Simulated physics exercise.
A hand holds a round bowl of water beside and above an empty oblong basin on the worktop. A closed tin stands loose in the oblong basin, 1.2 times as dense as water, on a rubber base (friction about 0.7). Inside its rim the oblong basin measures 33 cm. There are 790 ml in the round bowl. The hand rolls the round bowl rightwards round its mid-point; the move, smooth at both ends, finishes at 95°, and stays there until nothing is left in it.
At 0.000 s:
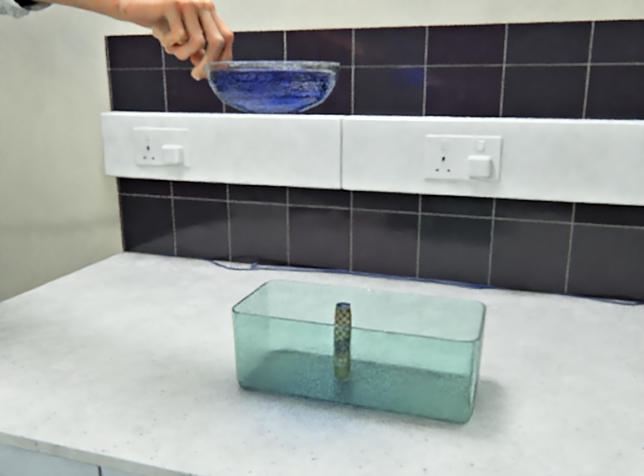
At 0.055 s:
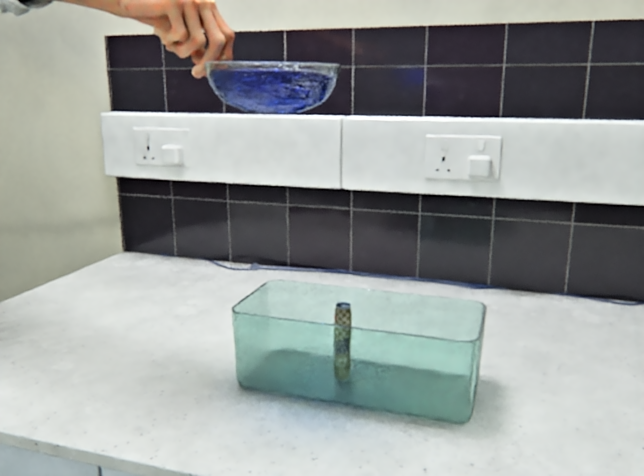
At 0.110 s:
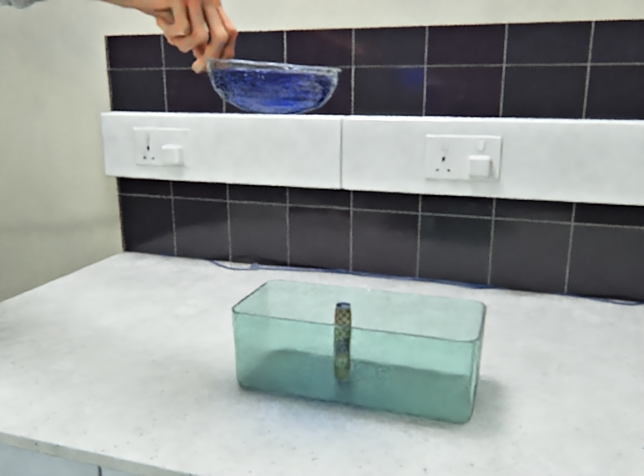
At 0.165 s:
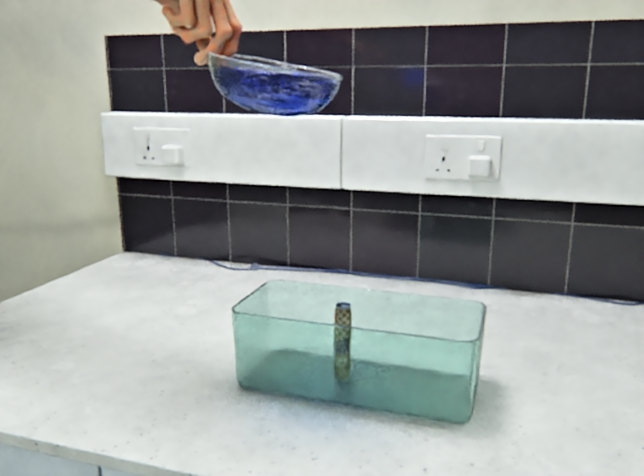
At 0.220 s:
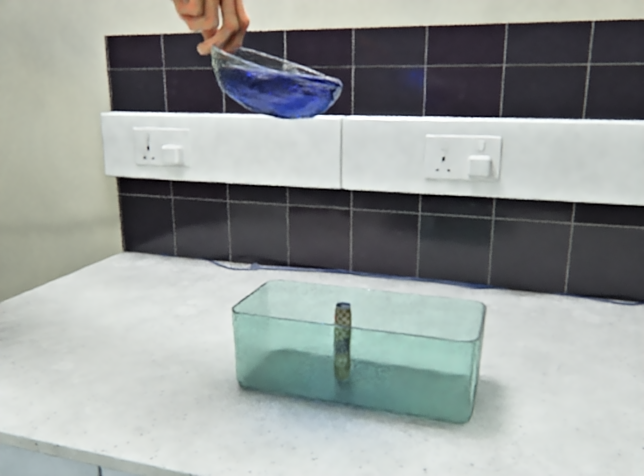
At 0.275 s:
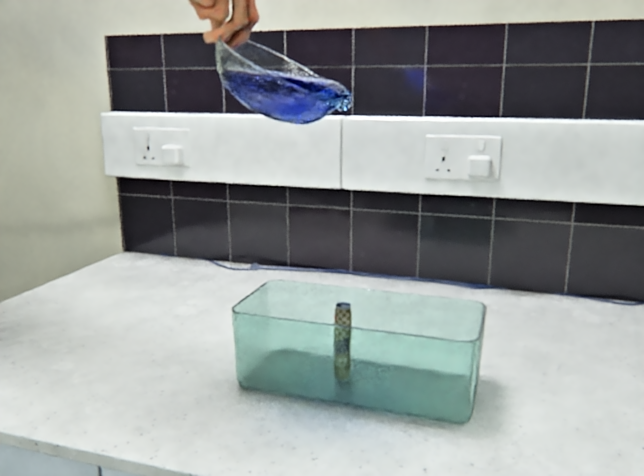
On a pale worktop by dark tiles, a hand held a round glass bowl of blue liquid above a greenish oblong basin with a small patterned object inside, then tilted the bowl rightwards.
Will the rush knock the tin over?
It topples.
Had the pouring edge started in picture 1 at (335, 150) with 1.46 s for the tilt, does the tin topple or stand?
Then it remains upright.
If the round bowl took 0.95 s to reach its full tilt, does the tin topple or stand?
Then it falls.
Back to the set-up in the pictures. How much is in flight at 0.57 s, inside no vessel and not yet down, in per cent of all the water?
Some 74 per cent.
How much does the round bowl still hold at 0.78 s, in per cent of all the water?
About 0 per cent.
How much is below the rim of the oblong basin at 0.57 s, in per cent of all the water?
Some 16 per cent.
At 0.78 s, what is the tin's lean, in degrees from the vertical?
It is at some 10°.
After 0.57 s the tilt is 82° and 9 per cent is still to pour; the tin stands where it began.
After 0.78 s the tilt is 95° and 0 per cent is still to pour; the tin leans 8°.
After 1.01 s the tilt is 95° and 0 per cent is still to pour; the tin lies on its side.
After 1.25 s the tilt is 95° and 0 per cent is still to pour; the tin lies on its side.
In the end the tin lies on its side.
